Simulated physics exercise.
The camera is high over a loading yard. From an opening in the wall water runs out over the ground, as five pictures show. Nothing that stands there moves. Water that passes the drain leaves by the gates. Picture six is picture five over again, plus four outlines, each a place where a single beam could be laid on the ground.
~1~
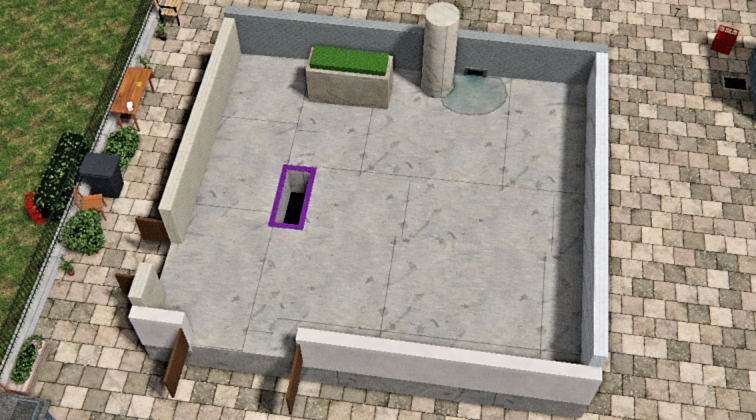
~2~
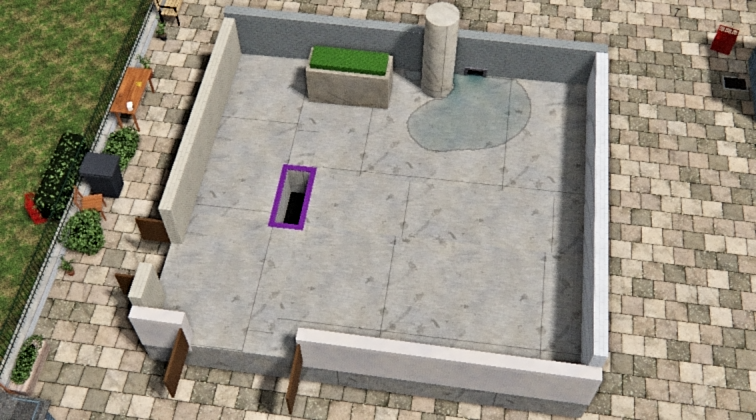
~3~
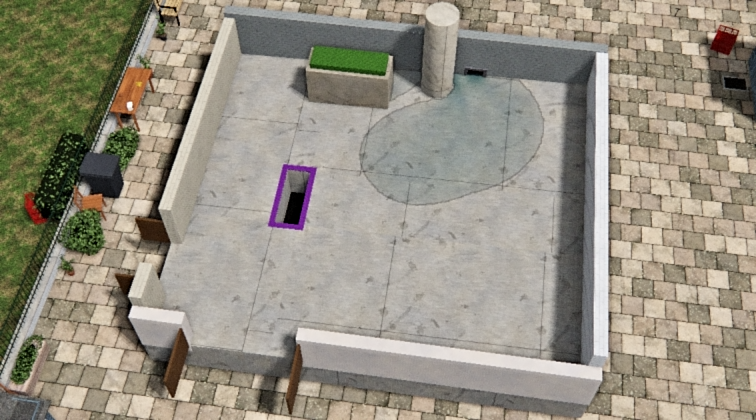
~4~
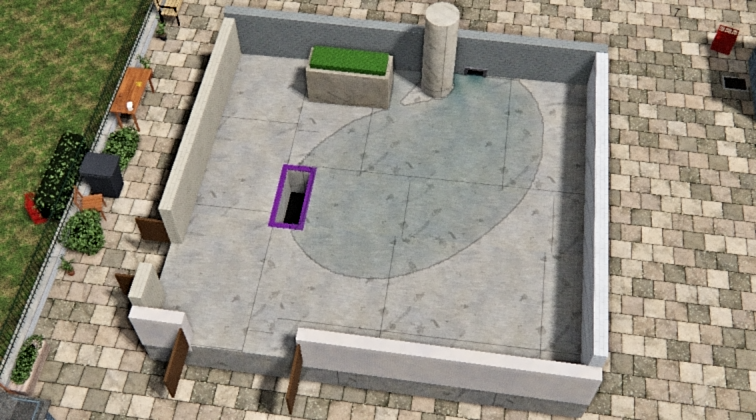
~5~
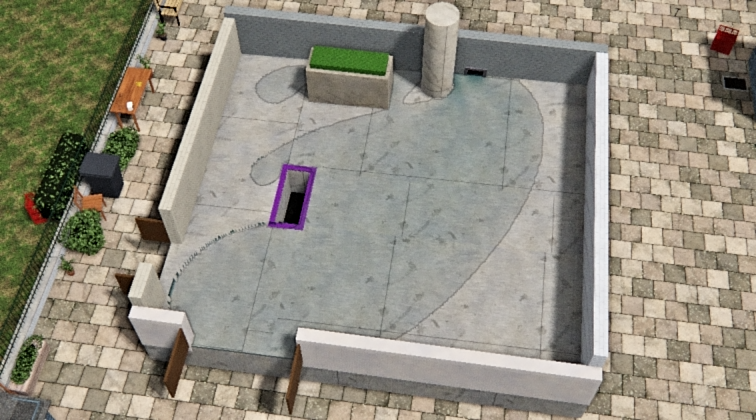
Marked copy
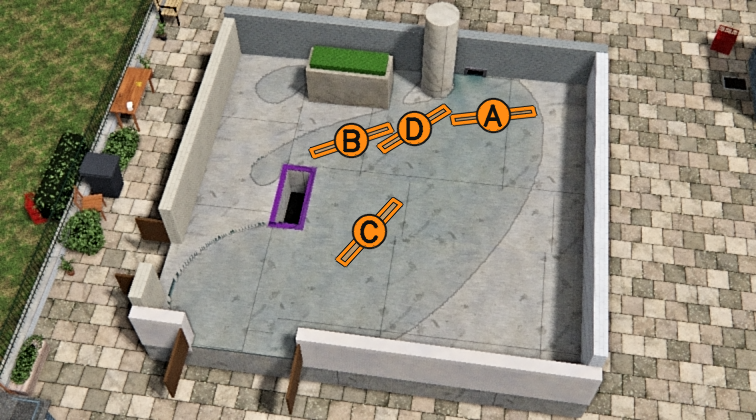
Water spread from the back wall near the round pillar across the walled yard's grey floor, reached the purple-edged opening, then stretched around it to the open gates at the front left.
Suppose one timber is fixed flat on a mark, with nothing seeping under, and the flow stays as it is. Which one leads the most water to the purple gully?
Take A.
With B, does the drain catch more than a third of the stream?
No, it does not.
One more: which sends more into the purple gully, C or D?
The answer is C.
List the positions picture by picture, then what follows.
Outfall at (475, 72); purple gully at (293, 197); open gate at (247, 341); open gate at (174, 270); 2 % of the ground under water, visible out to (479, 112); purple gully still dry, in the first picture.
In the second picture, 8 % of the ground under water, visible out to (447, 150); purple gully still dry.
In the third picture, 18 % of the ground under water, visible out to (392, 193); purple gully still dry.
In the fourth picture, 34 % of the ground under water, visible out to (315, 255); purple gully taking water.
In the fifth picture, 54 % of the ground under water, visible out to (187, 290); purple gully taking water.
In orange, A from (453, 120) to (533, 111); B from (312, 153) to (389, 127); C from (341, 262) to (396, 201); D from (381, 148) to (446, 108).
With A, about 39 % of the stream goes into the purple gully, about 61 % out by the gates.
With B, about 21 % of the stream goes into the purple gully, about 79 % out by the gates.
With C, about 25 % of the stream goes into the purple gully, about 75 % out by the gates.
With D, about 19 % of the stream goes into the purple gully, about 81 % out by the gates.
